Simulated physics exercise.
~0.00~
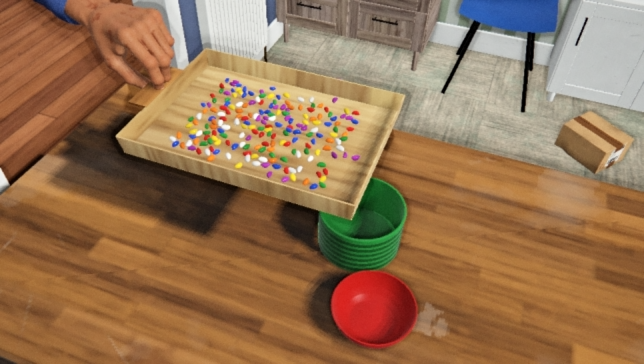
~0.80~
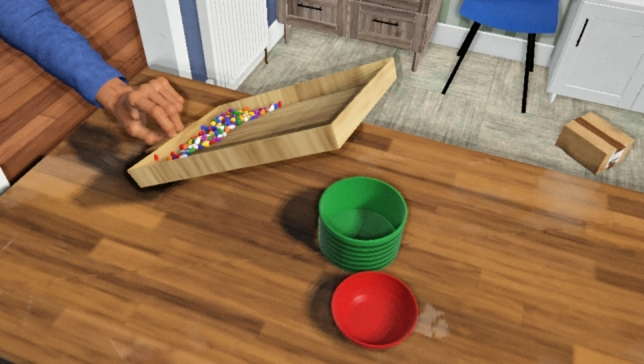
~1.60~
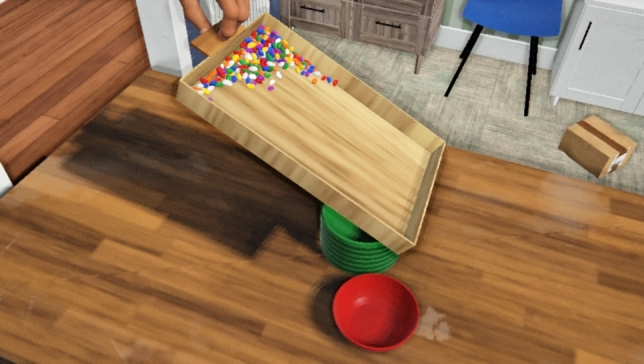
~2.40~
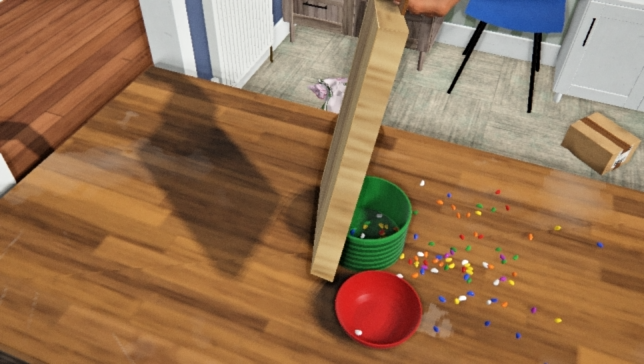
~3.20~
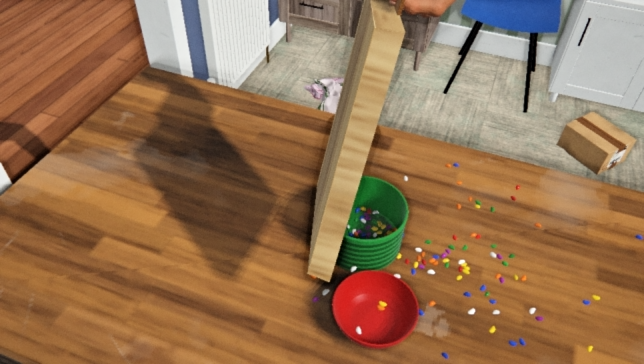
A hand holds a shallow wooden tray of colourful jelly beans above a wooden table, seen from above, with a green pot near the middle, a red bowl just in front of it, and a blue chair and cardboard box on the floor behind. The tray tips and the beans slide together towards its left end. It then swings to the right, its lower corner over the green pot, with the beans still bunched at the far end. Finally it tilts steeply on edge, and the beans pour out to the right. Some land in the green pot and a few in the red bowl, while many lie scattered across the table on the right as the tray stays upright.
